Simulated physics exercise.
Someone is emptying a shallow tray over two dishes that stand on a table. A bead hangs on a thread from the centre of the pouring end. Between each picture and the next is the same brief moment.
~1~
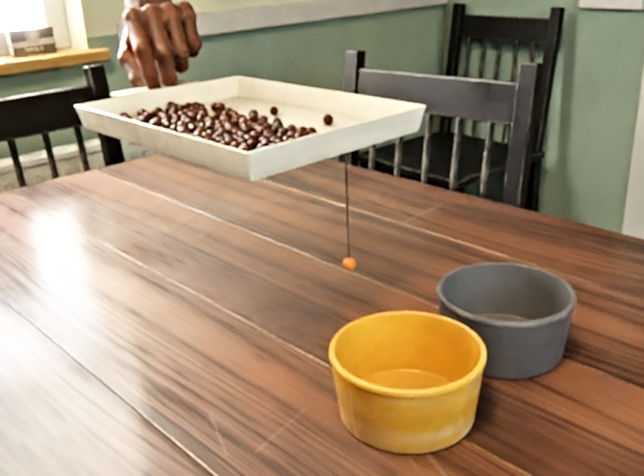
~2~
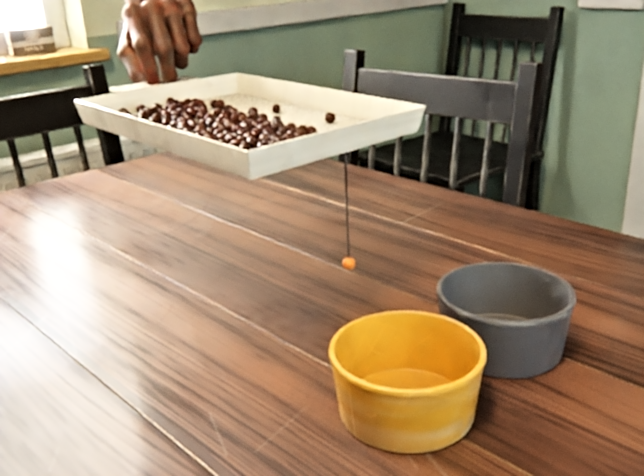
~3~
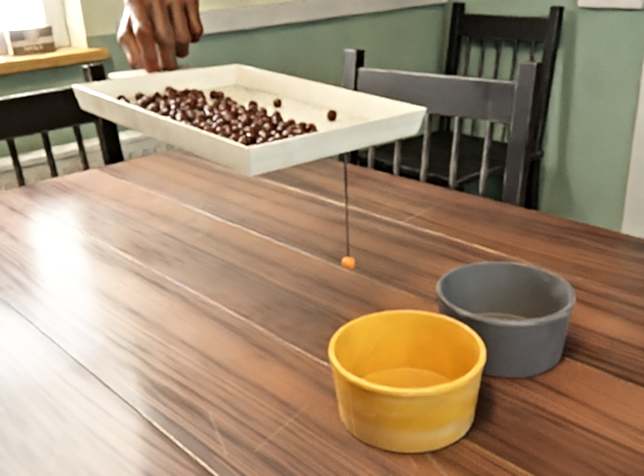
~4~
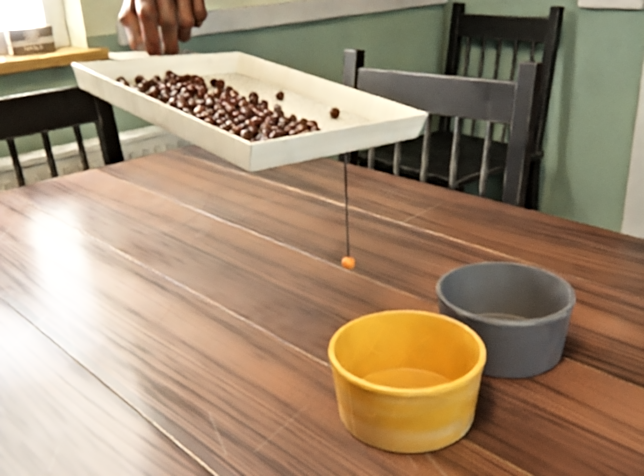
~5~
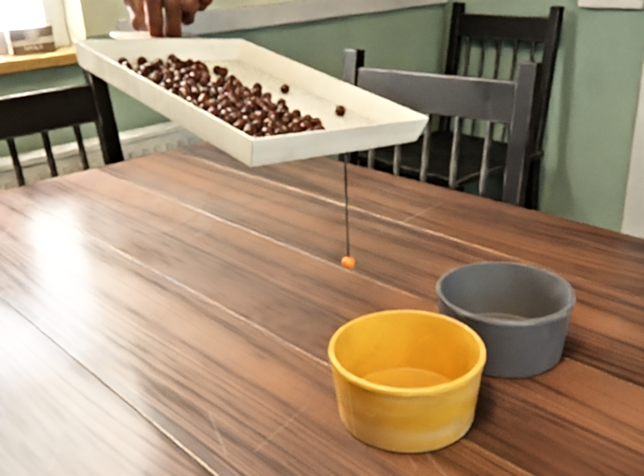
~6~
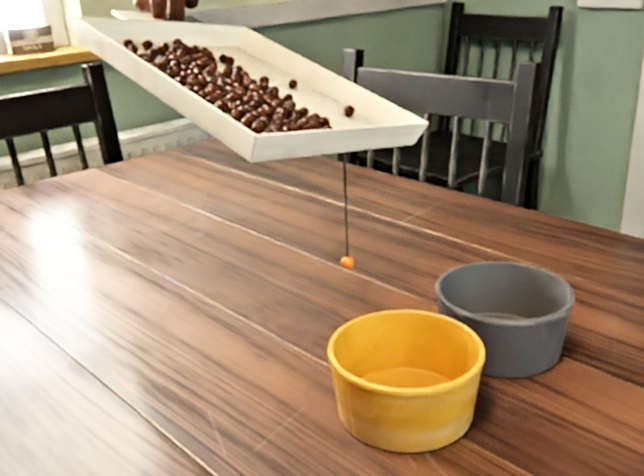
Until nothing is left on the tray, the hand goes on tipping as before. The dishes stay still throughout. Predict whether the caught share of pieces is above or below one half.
Watching it, the dishes let slip most of it.
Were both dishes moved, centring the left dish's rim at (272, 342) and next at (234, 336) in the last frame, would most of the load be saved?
With the first shift the pair saves less than a half; with the second, less than a half.
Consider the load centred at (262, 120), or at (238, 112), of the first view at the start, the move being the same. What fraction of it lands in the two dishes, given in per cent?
In order, 0 per cent then 0 per cent.
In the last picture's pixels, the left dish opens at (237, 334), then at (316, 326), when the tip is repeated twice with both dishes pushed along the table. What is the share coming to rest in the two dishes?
The first position comes out at 0 per cent, the other at 60 per cent.
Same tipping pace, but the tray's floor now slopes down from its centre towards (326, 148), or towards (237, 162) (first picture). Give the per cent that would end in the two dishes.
About 30 and 0 per cent.
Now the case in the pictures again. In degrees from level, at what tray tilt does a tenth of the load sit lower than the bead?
At roughly 60°.
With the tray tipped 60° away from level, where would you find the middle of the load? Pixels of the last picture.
The middle of the pieces shows up near (378, 129).
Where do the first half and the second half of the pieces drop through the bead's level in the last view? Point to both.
The first part passes (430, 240); everything after passes (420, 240).
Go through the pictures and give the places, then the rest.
In the first frame, corners of the pouring end at (249, 150) and (417, 106), level; middle of the load at (220, 130), chocolate balls; left dish at (467, 404); right dish at (562, 335); bead on its thread at (349, 264).
In the second frame, corners of the pouring end at (249, 149) and (418, 106), level; middle of the load at (219, 127).
In the third frame, corners of the pouring end at (250, 145) and (418, 108), tipped barely, lowest at the right corner; middle of the load at (219, 120).
In the fourth frame, corners of the pouring end at (252, 141) and (420, 112), tipped a little, lowest at the right corner; middle of the load at (220, 110).
In the fifth frame, corners of the pouring end at (255, 137) and (421, 116), tipped a little, lowest at the right corner; middle of the load at (223, 100).
In the sixth frame, corners of the pouring end at (257, 132) and (421, 121), tipped clearly, lowest at the right corner; middle of the load at (230, 92), nearly all on the move; left dish at (465, 403); right dish at (560, 334).
Soon, tray tipped steeply; most on the tray; a stray few in the right dish; a small part outside both; a small part in the air.
A while on, tray tipped right over; a small part on the tray; a stray few in the right dish; about two thirds outside both; about a quarter in the air.
Towards the end, tray tipped past a quarter turn; a stray few in the right dish; nearly all outside both.
Finally, tray tipped past a quarter turn; none in the left dish; a stray few in the right dish; nearly all outside both.
